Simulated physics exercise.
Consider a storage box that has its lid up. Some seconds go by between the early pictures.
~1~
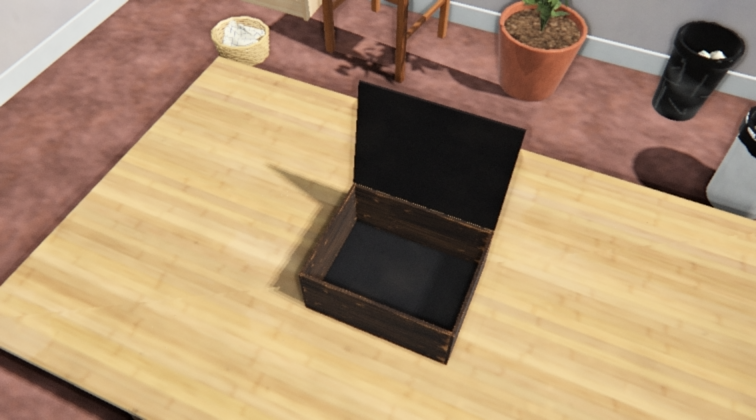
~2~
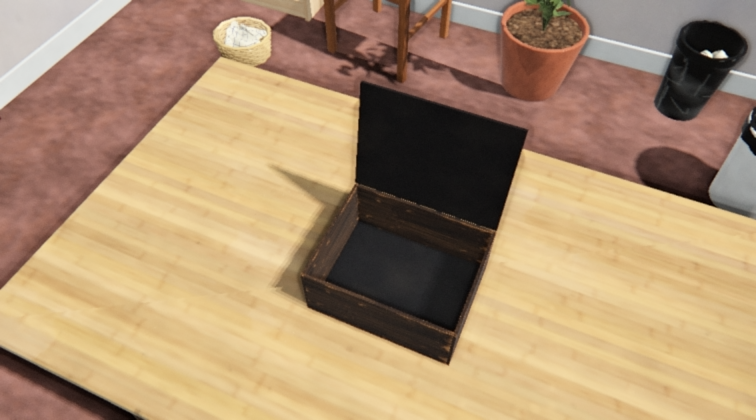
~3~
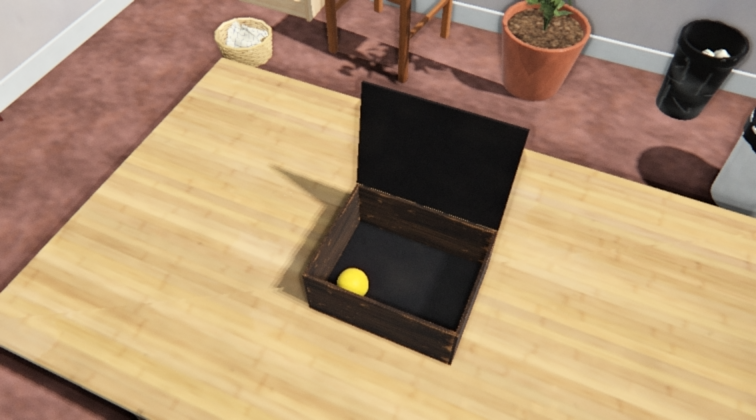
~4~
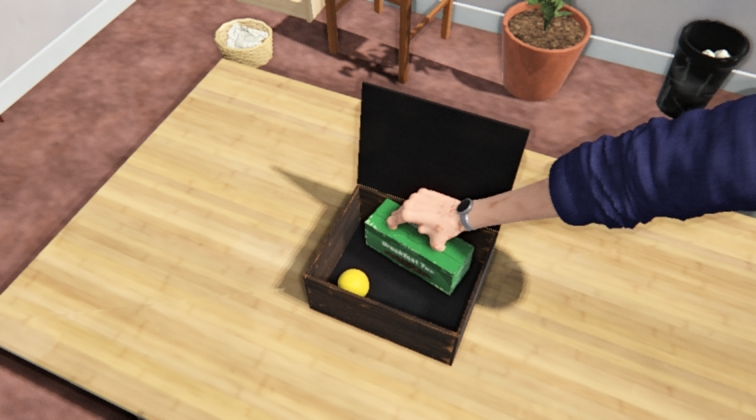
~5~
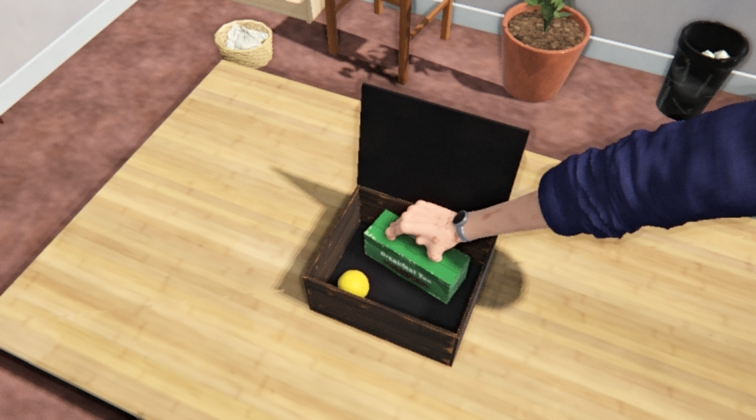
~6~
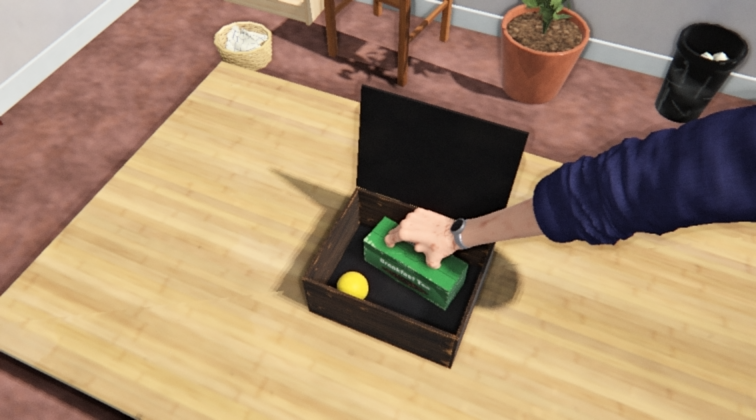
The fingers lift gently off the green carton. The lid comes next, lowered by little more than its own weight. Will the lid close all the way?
Yes, the lid closes fully.
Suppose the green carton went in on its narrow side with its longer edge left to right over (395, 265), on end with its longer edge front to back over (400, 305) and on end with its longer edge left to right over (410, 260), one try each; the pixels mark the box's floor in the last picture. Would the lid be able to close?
In case one it ends up closed, in case two it remains open and in case three it remains open.
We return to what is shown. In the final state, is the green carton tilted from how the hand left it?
The green carton stays as placed.
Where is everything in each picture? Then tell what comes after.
The last thing is not in view yet, in the first frame.
The last thing is not in view yet, in the second frame.
The last thing is not in view yet, in the third frame.
On its way; green carton (418, 246), in the fourth frame.
On its way; green carton (416, 256), in the fifth frame.
Put in, still held; green carton (415, 262), in the sixth frame.
Then, 1.30 s after the last picture, lid 83° above the rim.
Then, 1.70 s after the last picture, lid 47° above the rim.
Then, 1.90 s after the last picture, lid 17° above the rim.
At rest, lid shut; both in place. Seen from the same camera at the end, green carton near (415, 263).
